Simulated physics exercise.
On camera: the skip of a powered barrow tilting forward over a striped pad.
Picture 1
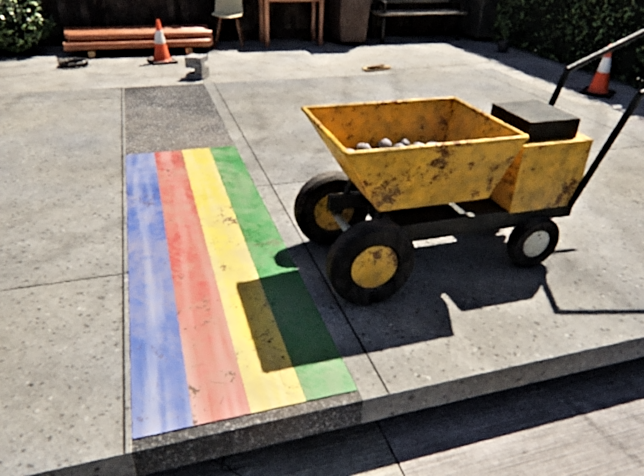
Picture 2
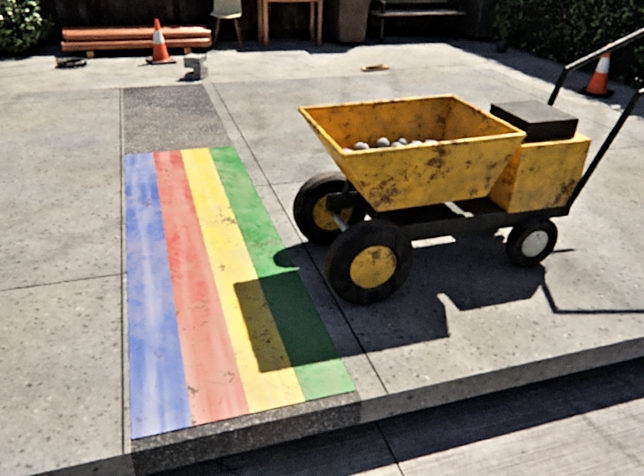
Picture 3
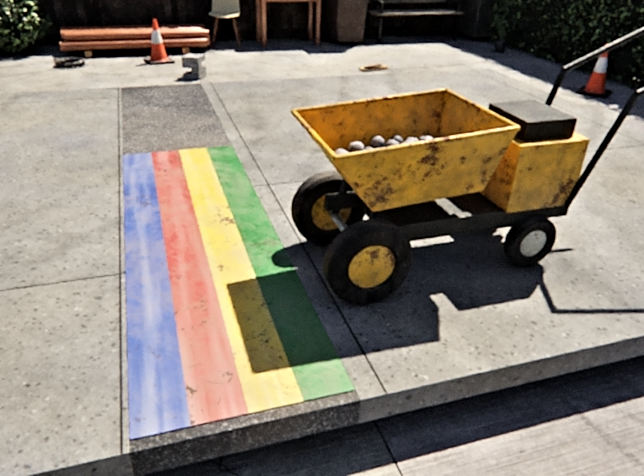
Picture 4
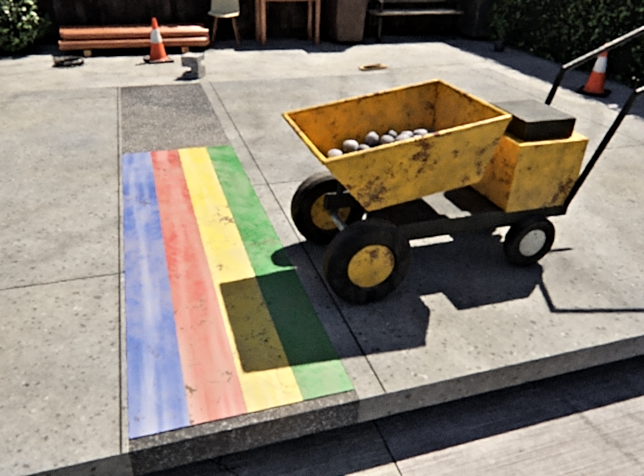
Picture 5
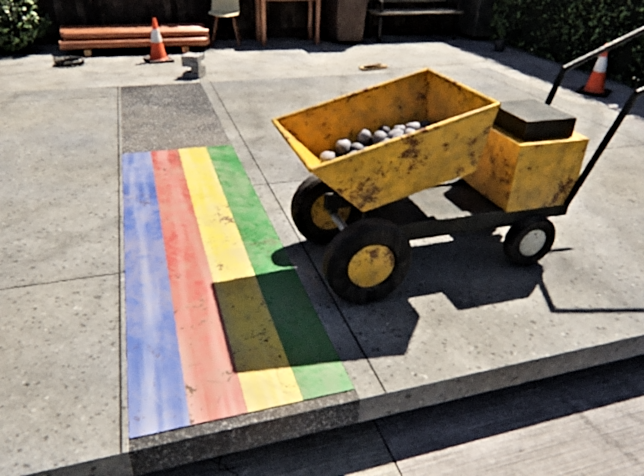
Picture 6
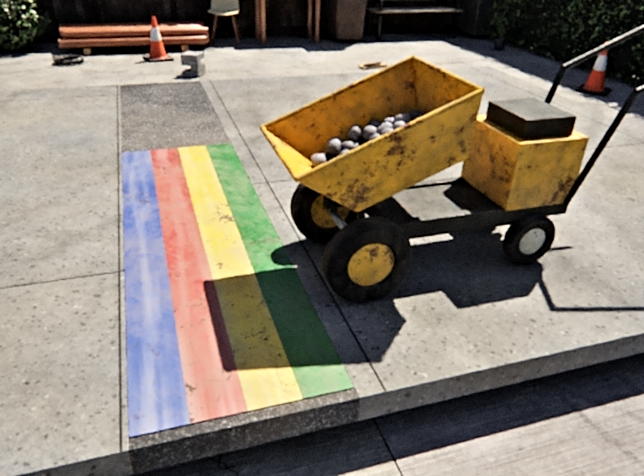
In the video, a yellow skip holding round cobbles sits level on a wheeled barrow beside a pad with blue, red, yellow and green stripes, then tilts steadily forward to the left, its front lip lowering and rear rising.
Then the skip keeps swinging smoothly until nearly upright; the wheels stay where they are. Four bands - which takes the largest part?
Largest part: The red band.
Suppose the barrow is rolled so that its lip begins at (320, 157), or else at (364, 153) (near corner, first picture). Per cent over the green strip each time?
First spot 0 per cent, second spot 0 per cent.
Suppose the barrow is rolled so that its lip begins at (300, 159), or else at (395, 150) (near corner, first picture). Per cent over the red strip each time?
First try: 30 per cent; second try: 20 per cent.
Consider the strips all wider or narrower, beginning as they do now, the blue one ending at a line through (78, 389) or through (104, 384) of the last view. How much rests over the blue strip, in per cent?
In turn, 10 and 10 in a hundred.
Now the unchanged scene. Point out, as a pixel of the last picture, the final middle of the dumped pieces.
Near pixel (199, 283).
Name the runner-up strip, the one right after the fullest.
Yellow.
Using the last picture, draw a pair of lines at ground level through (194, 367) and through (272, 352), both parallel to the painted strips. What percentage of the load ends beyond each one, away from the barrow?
I'd put it near 30 in a hundred, then near 90 in a hundred.
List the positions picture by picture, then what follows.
Lip of the skip at (347, 155), level; top of the load at (420, 157), round cobbles; green strip at (309, 342); yellow strip at (261, 351); red strip at (211, 360); blue strip at (158, 370), in the first picture.
Lip of the skip at (343, 156), tipped barely; top of the load at (417, 155), in the second picture.
Lip of the skip at (335, 158), tipped barely; top of the load at (412, 152), in the third picture.
Lip of the skip at (324, 163), tipped a little; top of the load at (417, 143), in the fourth picture.
Lip of the skip at (312, 170), tipped a little; top of the load at (422, 147), in the fifth picture.
Lip of the skip at (297, 179), tipped clearly; top of the load at (422, 123); green strip at (305, 340); yellow strip at (258, 349); red strip at (207, 358); blue strip at (155, 368), in the sixth picture.
Soon, skip tipped steeply; all in the skip.
A while on, skip tipped right over; nearly all in the skip; a stray few over the yellow strip; a stray few over the red strip.
Towards the end, skip tipped right over; about a quarter in the skip; about a quarter over the yellow strip; about a third over the red strip; a small part over the blue strip; a small part off the paint.
Finally, skip tipped right over; a small part in the skip; none over the green strip; about a quarter over the yellow strip; about half over the red strip; about a quarter over the blue strip; a small part off the paint.
